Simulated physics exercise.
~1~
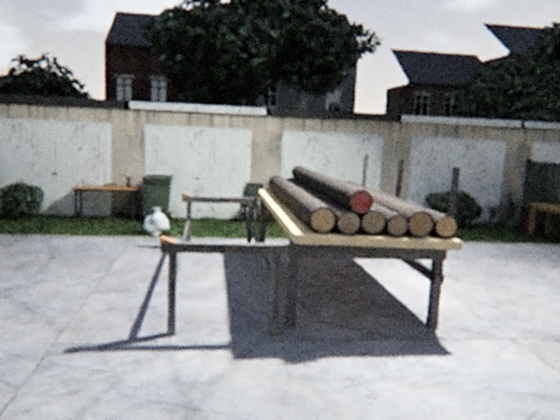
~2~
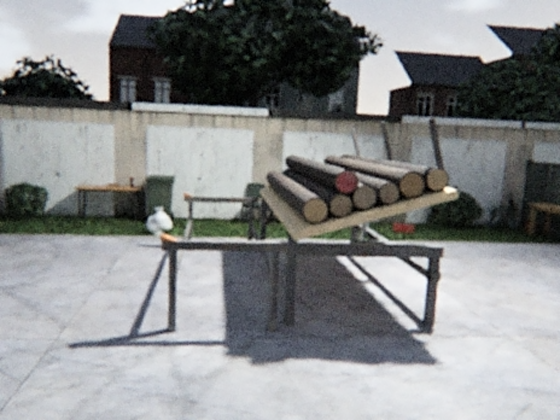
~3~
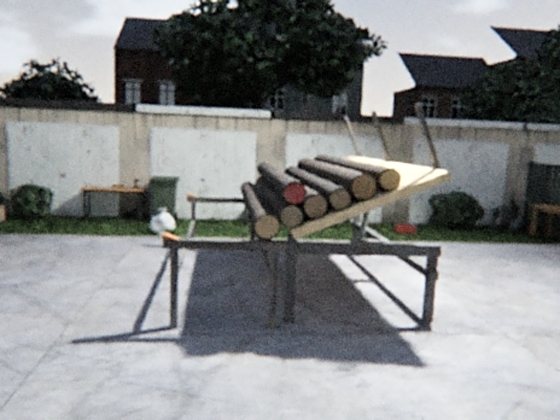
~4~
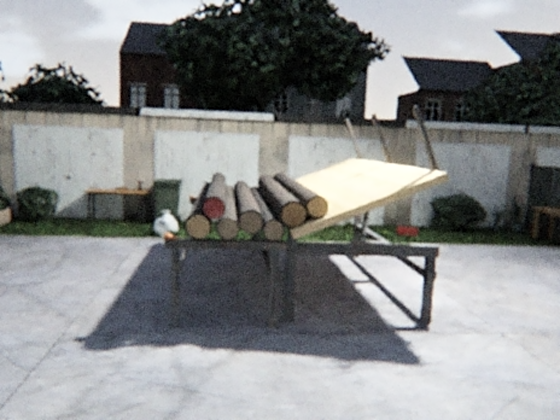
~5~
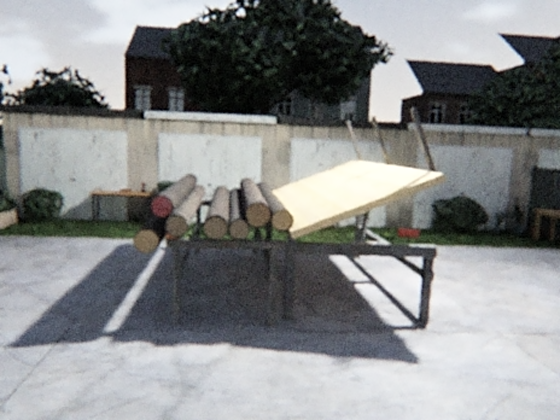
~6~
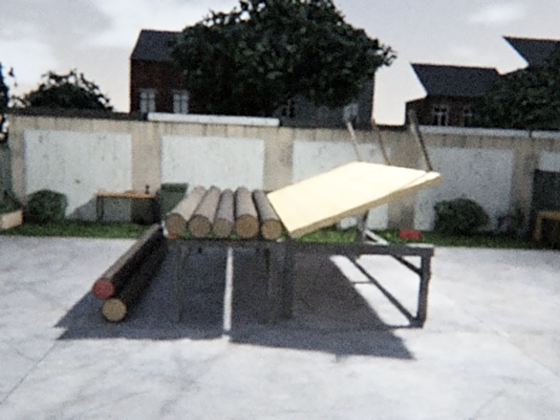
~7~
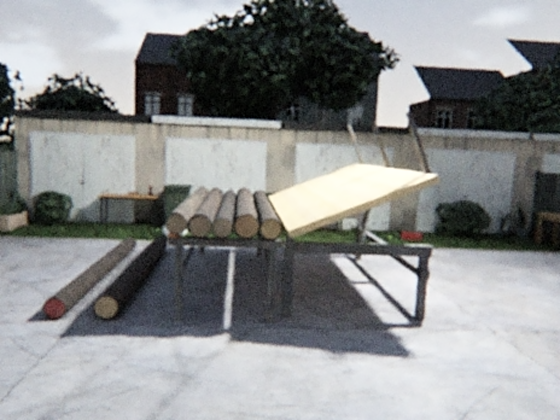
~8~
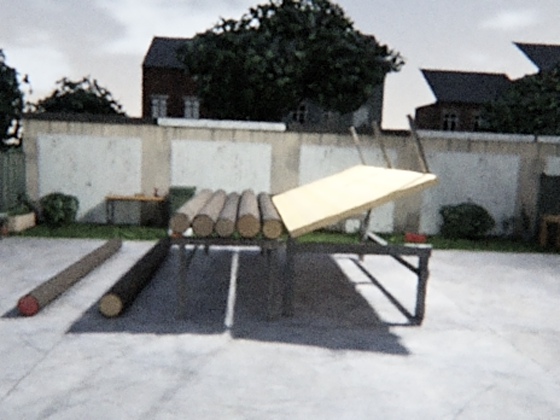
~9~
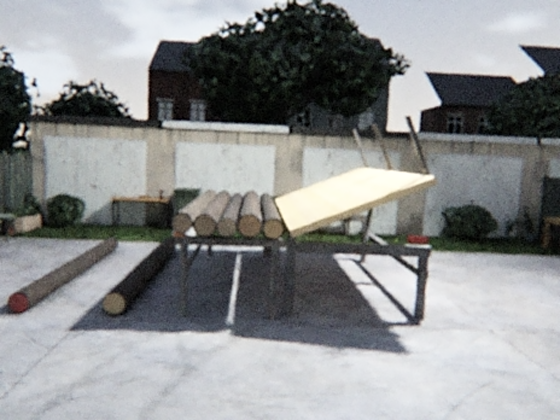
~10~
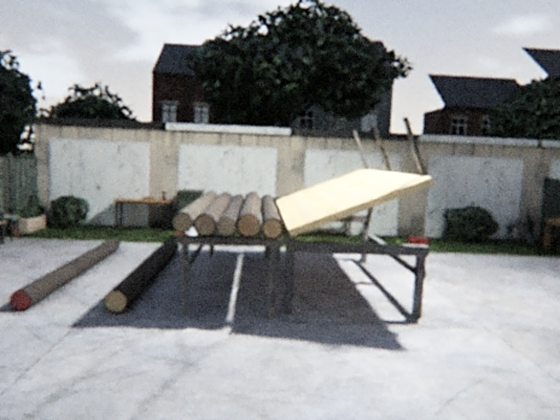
A wooden deck tilts, rolling logs left until the red one and another drop off.
